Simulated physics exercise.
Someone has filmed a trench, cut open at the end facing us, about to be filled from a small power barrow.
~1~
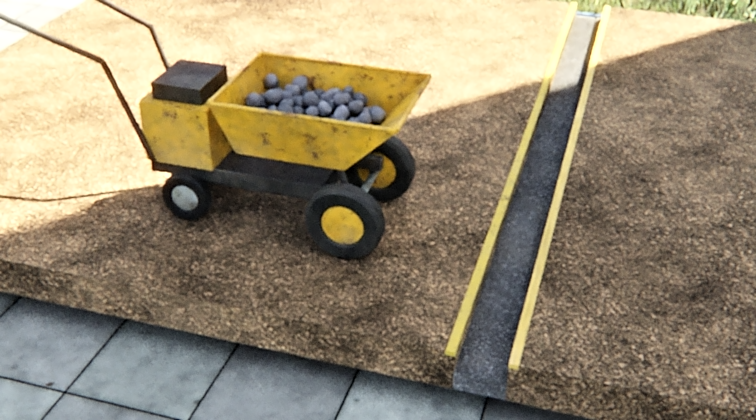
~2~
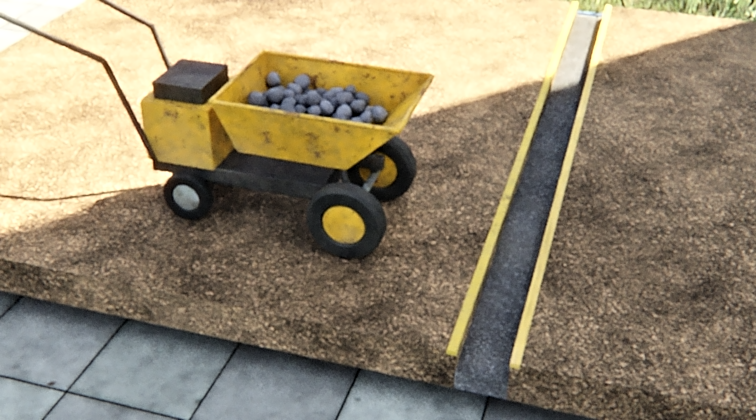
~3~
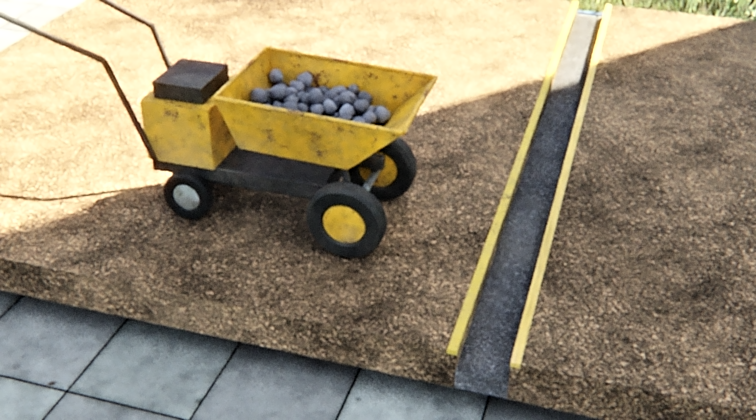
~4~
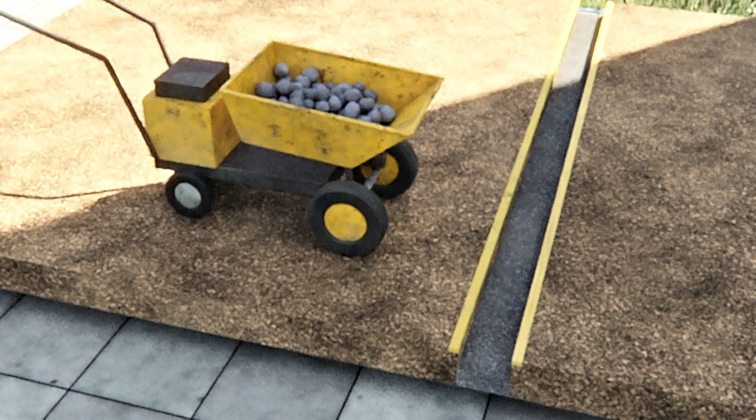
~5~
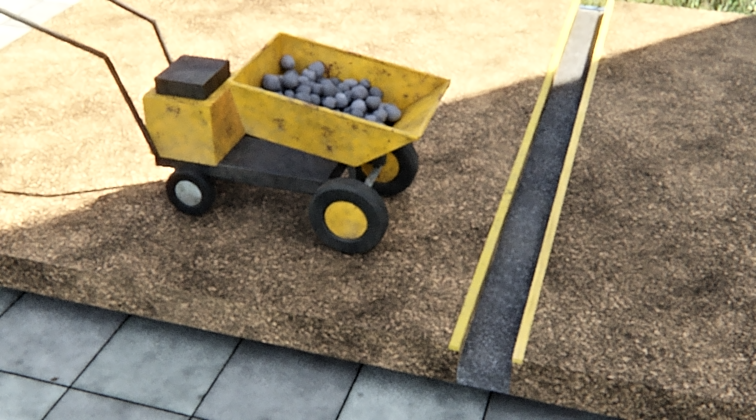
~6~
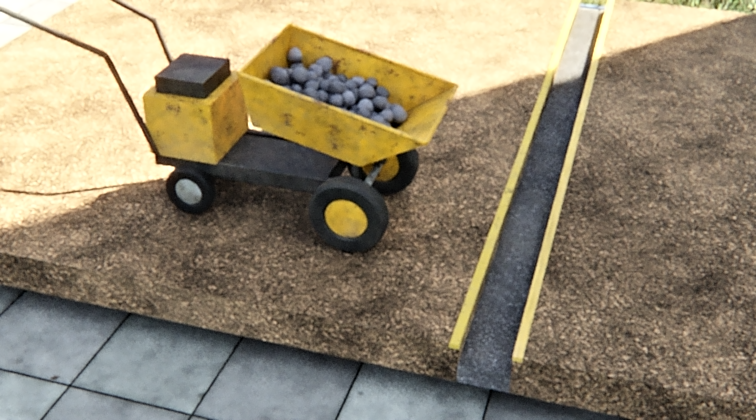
The clip opens on a small yellow power barrow, its skip level and loaded with round grey cobbles, standing on brown ground left of a narrow, dark trench edged in yellow. The skip slowly tilts toward the right, its back end rising while the cobbles stay heaped inside and the wheels stay put.
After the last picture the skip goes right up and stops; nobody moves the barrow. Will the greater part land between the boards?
The trench takes the larger part.
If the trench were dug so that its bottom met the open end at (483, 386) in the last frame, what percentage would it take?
Some 80 per cent.
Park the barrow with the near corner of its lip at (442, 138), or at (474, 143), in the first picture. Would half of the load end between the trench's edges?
At the first place less than half, at the second below a half.
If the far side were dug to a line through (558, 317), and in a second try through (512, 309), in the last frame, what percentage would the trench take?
In turn 80 and 40 in a hundred.
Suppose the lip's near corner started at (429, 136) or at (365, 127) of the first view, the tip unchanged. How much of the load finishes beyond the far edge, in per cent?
About 40 and 0 per cent.
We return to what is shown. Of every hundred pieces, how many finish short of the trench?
About 10 per cent.
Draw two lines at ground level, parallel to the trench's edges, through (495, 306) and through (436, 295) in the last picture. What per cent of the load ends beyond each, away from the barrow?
Roughly 50 per cent, and 90 per cent.
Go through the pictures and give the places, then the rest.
The first frame shows lip of the skip (396, 131), level; top of the load (288, 106), round cobbles; first edge of the trench (466, 308); far edge (526, 319), the trench under half as wide as the skip, and about half as deep as wide.
The second frame shows lip of the skip (399, 131), level; top of the load (304, 102).
The third frame shows lip of the skip (402, 133), tipped barely; top of the load (293, 103).
The fourth frame shows lip of the skip (410, 135), tipped barely; top of the load (298, 98).
The fifth frame shows lip of the skip (417, 138), tipped a little; top of the load (304, 93).
The sixth frame shows lip of the skip (426, 143), tipped a little; top of the load (287, 81); first edge of the trench (470, 301); far edge (529, 312).
Just after the last frame, skip tipped steeply; every one in the skip.
A moment on, skip tipped steeply; the larger part in the skip; just a few short of the trench; about a tenth in or heaped over the trench; just a few falling.
Further on, skip tipped right over; about a tenth in the skip; about a tenth short of the trench; roughly two thirds in or heaped over the trench; about a tenth beyond it.
When it is over, skip tipped right over; about a tenth in the skip; about a tenth short of the trench; roughly two thirds in or heaped over the trench; about a tenth beyond it.
